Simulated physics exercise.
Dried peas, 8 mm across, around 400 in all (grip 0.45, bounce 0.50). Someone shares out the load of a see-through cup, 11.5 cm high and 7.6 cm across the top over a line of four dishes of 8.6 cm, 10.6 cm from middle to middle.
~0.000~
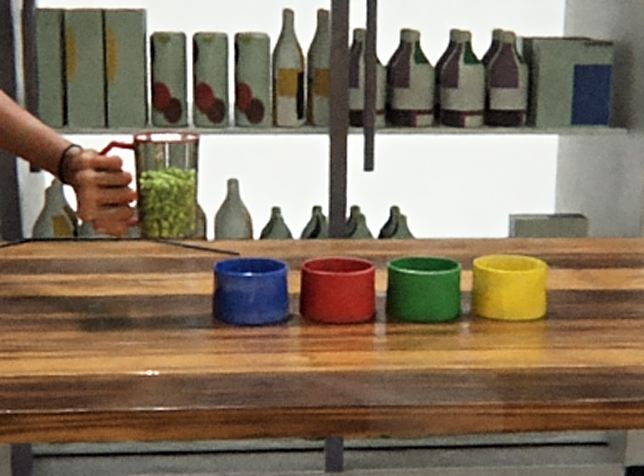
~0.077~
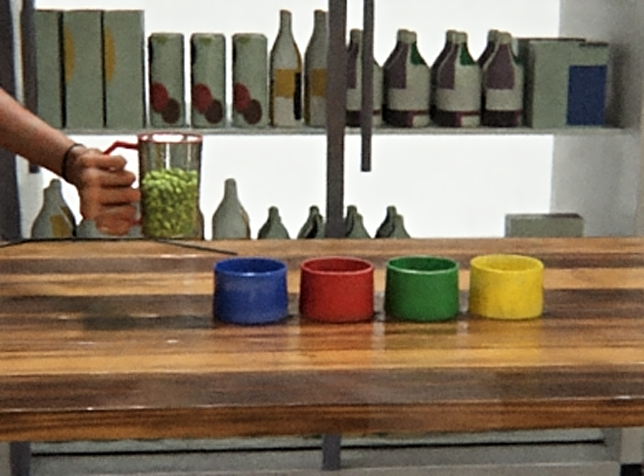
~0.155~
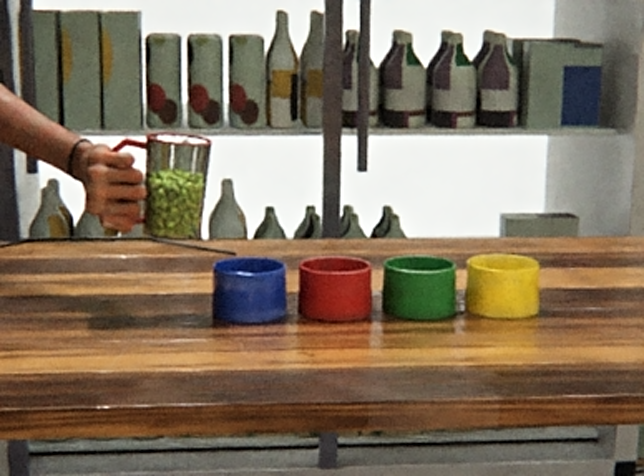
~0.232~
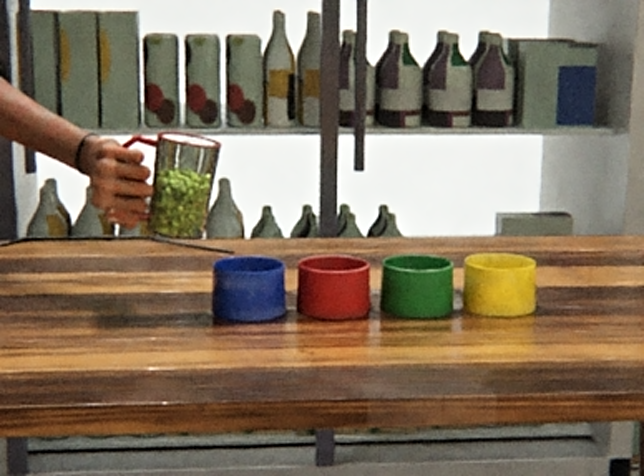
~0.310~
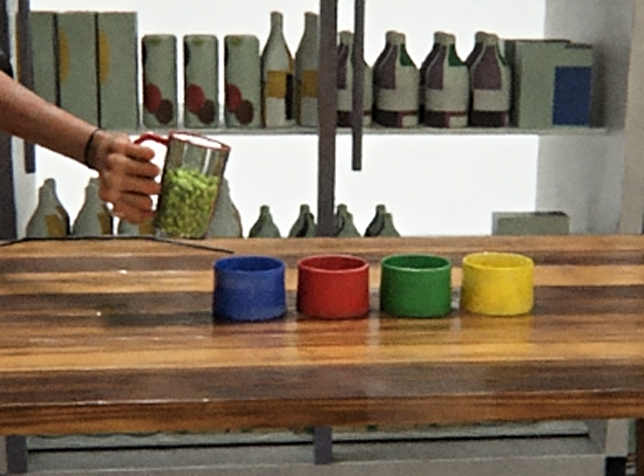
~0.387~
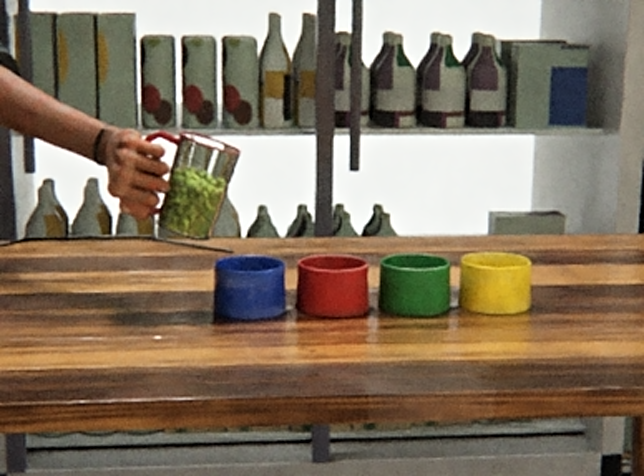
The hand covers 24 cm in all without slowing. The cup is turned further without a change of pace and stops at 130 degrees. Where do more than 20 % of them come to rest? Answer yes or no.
Red no, blue no, green yes, yellow no, counter no.
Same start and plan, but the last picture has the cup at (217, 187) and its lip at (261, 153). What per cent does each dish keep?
Red 0; blue 0; green 100; yellow 0.
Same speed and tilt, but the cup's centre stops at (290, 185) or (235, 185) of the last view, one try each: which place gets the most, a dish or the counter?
Most goes to: Red; counter.
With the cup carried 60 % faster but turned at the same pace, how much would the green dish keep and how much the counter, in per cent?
Green 100, counter 0.
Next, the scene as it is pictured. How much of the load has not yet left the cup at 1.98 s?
Some 90 per cent of the load.
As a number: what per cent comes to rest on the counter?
Some 5 per cent.
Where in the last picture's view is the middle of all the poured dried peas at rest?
Near (414, 285).
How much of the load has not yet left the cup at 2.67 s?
Some 0 per cent of the load.
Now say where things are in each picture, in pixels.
In the first frame, cup at (167, 185), tilt 0 degrees, lip at (199, 137), moved 0.0 cm; middle of the pieces at (169, 199); blue dish at (251, 267); red dish at (338, 266); green dish at (424, 265); yellow dish at (510, 264).
In the second frame, cup at (170, 186), tilt 1 degrees, lip at (203, 139), moved 0.3 cm; middle of the pieces at (171, 200).
In the third frame, cup at (176, 187), tilt 5 degrees, lip at (211, 142), moved 1.0 cm; middle of the pieces at (176, 200).
In the fourth frame, cup at (182, 186), tilt 9 degrees, lip at (221, 145), moved 1.7 cm; middle of the pieces at (182, 200).
In the fifth frame, cup at (190, 186), tilt 14 degrees, lip at (231, 148), moved 2.5 cm; middle of the pieces at (188, 200).
In the sixth frame, cup at (197, 187), tilt 18 degrees, lip at (241, 152), moved 3.3 cm; middle of the pieces at (195, 200); blue dish at (250, 264); red dish at (333, 263); green dish at (415, 262); yellow dish at (496, 261). Its pace works out near 55 degrees a second; the hand travels 10 cm a second.
After 1.35 s, tilt 70 degrees; cup holds 100 %.
Then, at 1.98 s, tilt 104 degrees; cup holds 90 %.
Then, at 2.67 s, tilt 130 degrees; cup holds 0 %, green 95 %.
By 3.0 s all is still; red 0 %, blue 0 %, green 95 %, yellow 0 %, counter 5 %.
